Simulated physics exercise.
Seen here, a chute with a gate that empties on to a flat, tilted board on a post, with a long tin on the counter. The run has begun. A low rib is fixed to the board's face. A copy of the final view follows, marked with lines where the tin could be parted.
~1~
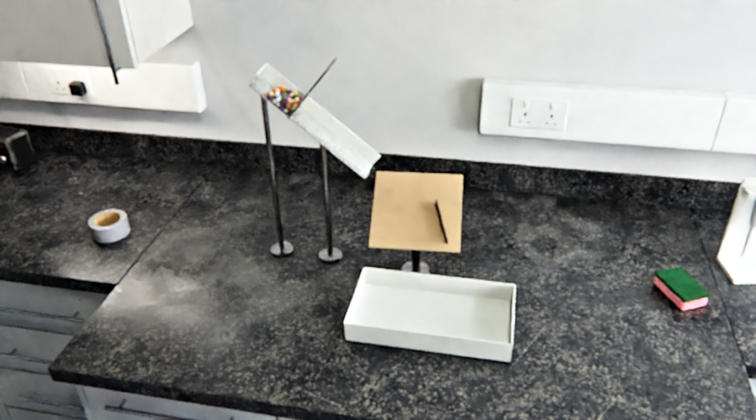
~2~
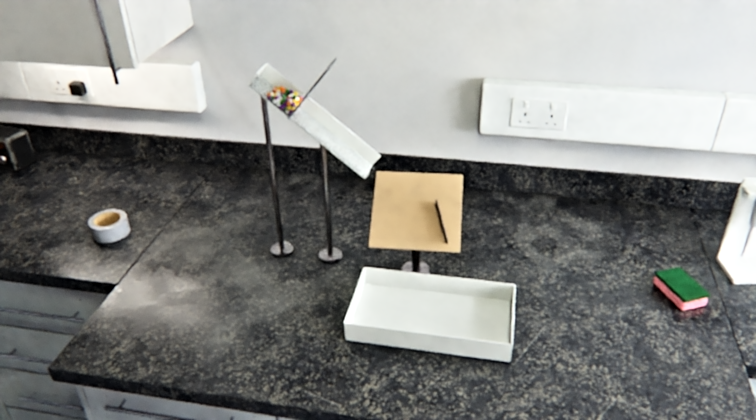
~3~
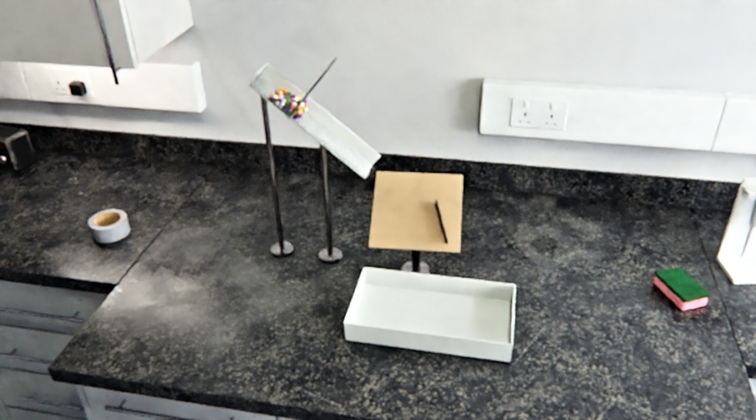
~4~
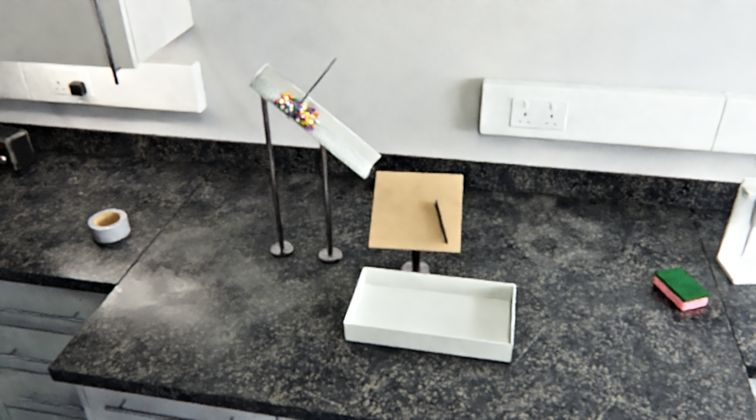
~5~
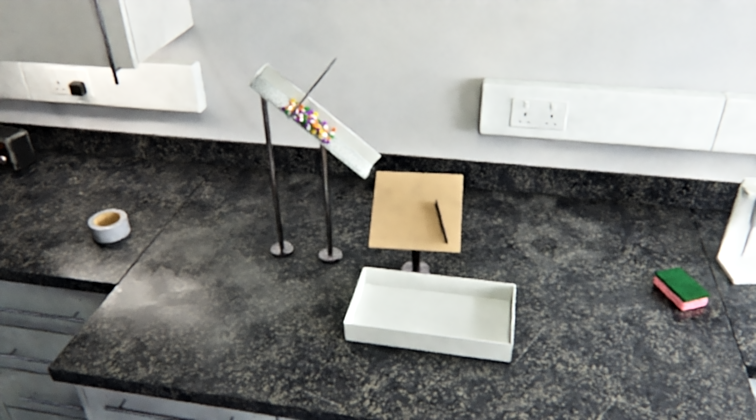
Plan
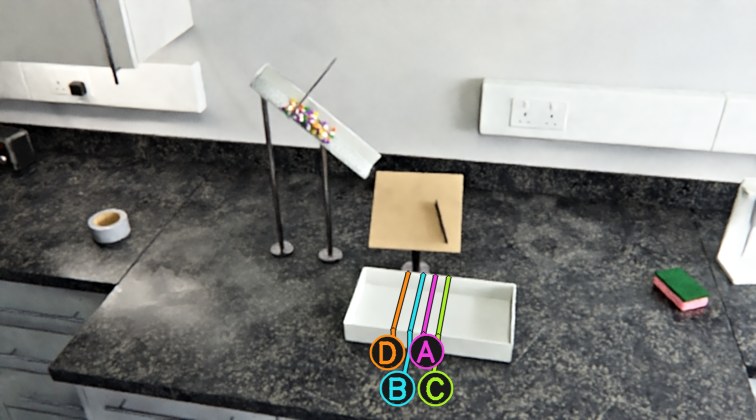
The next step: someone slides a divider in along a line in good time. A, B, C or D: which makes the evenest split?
Use line C.
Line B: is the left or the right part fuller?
Right.
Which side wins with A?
The right side.
On the marked copy, line A crosses the front rim at (423, 333); line B crosses the front rim at (410, 331); line C crosses the front rim at (438, 335); line D crosses the front rim at (393, 329).
Choosing A, of what is caught, a small part on the left of the divider, nearly all on the right.
Choosing B, of what is caught, a small part on the left of the divider, nearly all on the right.
Choosing C, of what is caught, about a third on the left of the divider, about two thirds on the right.
Choosing D, of what is caught, a small part on the left of the divider, nearly all on the right.
